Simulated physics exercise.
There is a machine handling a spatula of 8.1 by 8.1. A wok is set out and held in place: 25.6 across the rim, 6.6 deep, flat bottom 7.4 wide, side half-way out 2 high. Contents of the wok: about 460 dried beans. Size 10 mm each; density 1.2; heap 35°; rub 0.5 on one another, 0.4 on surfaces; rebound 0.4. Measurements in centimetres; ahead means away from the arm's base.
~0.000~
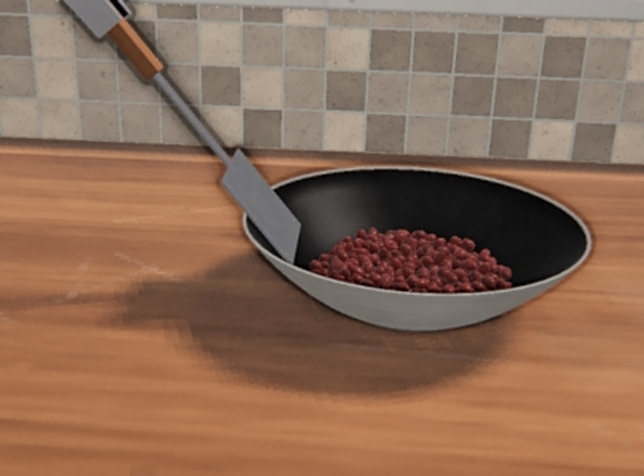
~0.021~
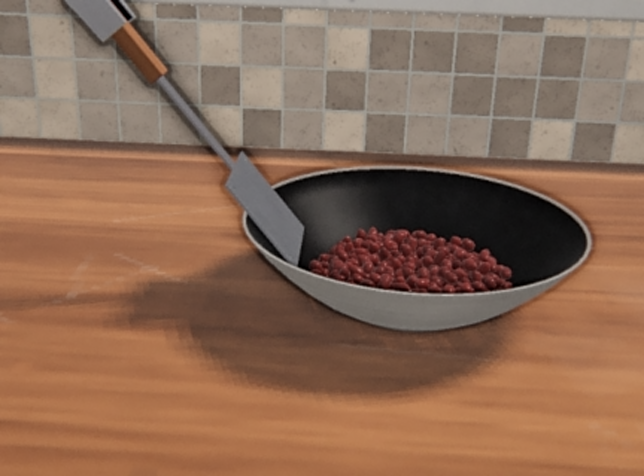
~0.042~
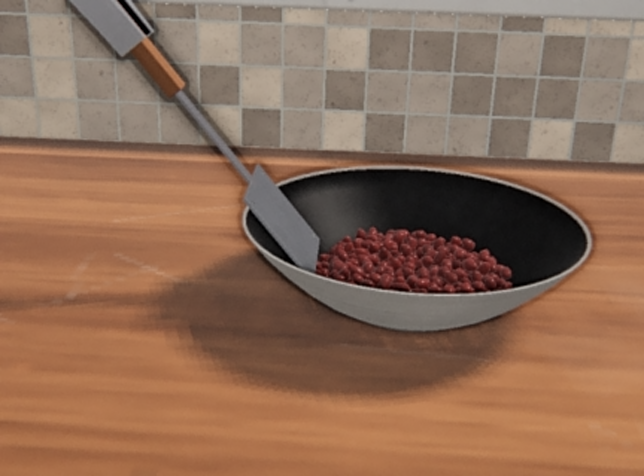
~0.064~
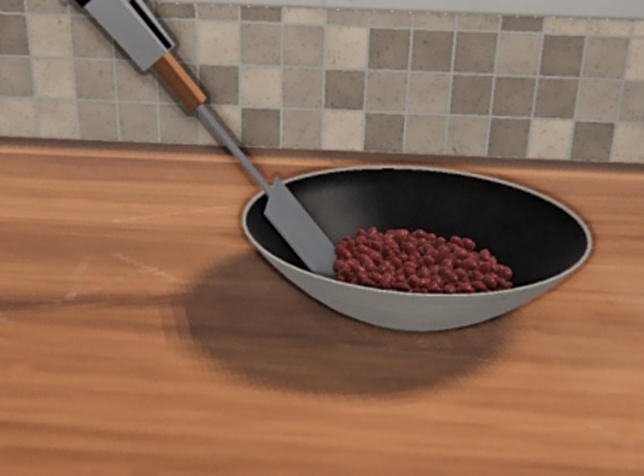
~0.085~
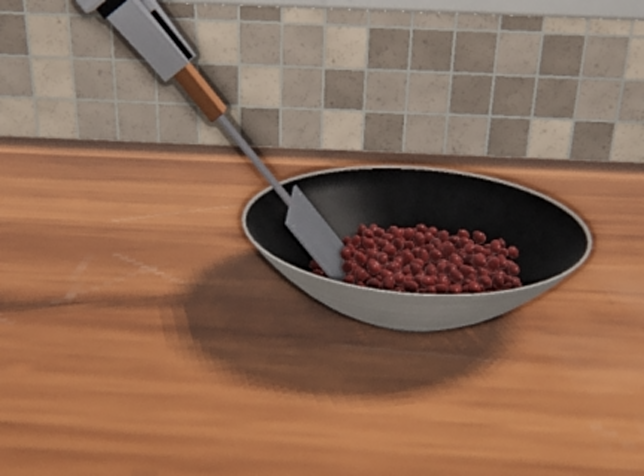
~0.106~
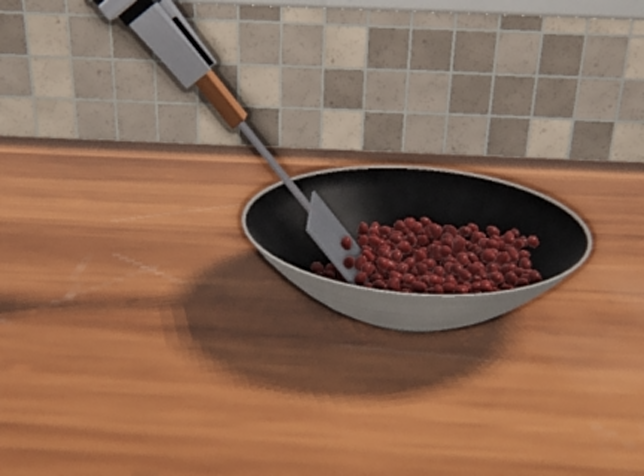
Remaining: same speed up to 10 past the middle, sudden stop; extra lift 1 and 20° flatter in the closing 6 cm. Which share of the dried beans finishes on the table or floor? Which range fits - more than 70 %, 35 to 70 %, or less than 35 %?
The range that fits is 35 to 70 %.
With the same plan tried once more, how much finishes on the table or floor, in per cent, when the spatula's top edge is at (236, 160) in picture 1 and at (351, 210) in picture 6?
Roughly 50 percent ends up there.
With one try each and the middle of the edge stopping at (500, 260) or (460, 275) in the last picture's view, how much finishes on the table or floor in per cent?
The two tries give near 15 and near 0 in a hundred.
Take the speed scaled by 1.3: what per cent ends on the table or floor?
Estimate: Close to 50 %.
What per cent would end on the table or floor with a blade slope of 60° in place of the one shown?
That would leave close to 45 per cent on the table or floor.
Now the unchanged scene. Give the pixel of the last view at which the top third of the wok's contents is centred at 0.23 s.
It is centred at about (543, 229).
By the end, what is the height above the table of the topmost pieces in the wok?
5.0 cm.
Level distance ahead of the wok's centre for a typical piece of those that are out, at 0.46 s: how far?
Roughly 22 centimetres ahead.
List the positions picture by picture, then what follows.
The first picture shows the spatula top edge at (230, 164), sloping 51°; upper third of the load around (412, 267), from x 315 to 505, top at y 235; 462 in the wok.
The second picture shows the spatula top edge at (234, 168), sloping 51°; upper third of the load around (412, 267), from x 315 to 505, top at y 235.
The third picture shows the spatula top edge at (251, 181), sloping 51°; upper third of the load around (411, 267), from x 315 to 505, top at y 235.
The fourth picture shows the spatula top edge at (271, 194), sloping 51°; upper third of the load around (412, 266), from x 315 to 505, top at y 235.
The fifth picture shows the spatula top edge at (291, 203), sloping 51°; upper third of the load around (426, 260), from x 315 to 515, top at y 230.
The sixth picture shows the spatula top edge at (310, 209), sloping 51°; upper third of the load around (447, 256), from x 315 to 535, top at y 225; 462 in the wok.
After 0.17 s, sloping 51°, highest piece 7 above the table; 462 in the wok.
After 0.23 s, sloping 43°, highest piece 9 above the table; 448 in the wok, 14 on the blade or in flight.
After 0.46 s, sloping 31°, highest piece 7 above the table; 222 on the table or floor, 217 in the wok, 23 on the blade or in flight.
After 1.51 s, sloping 31°, highest piece 7 above the table; 245 on the table or floor, 217 in the wok.
In the end, 245 on the table or floor, 217 in the wok. That is 53 % on the table or floor.
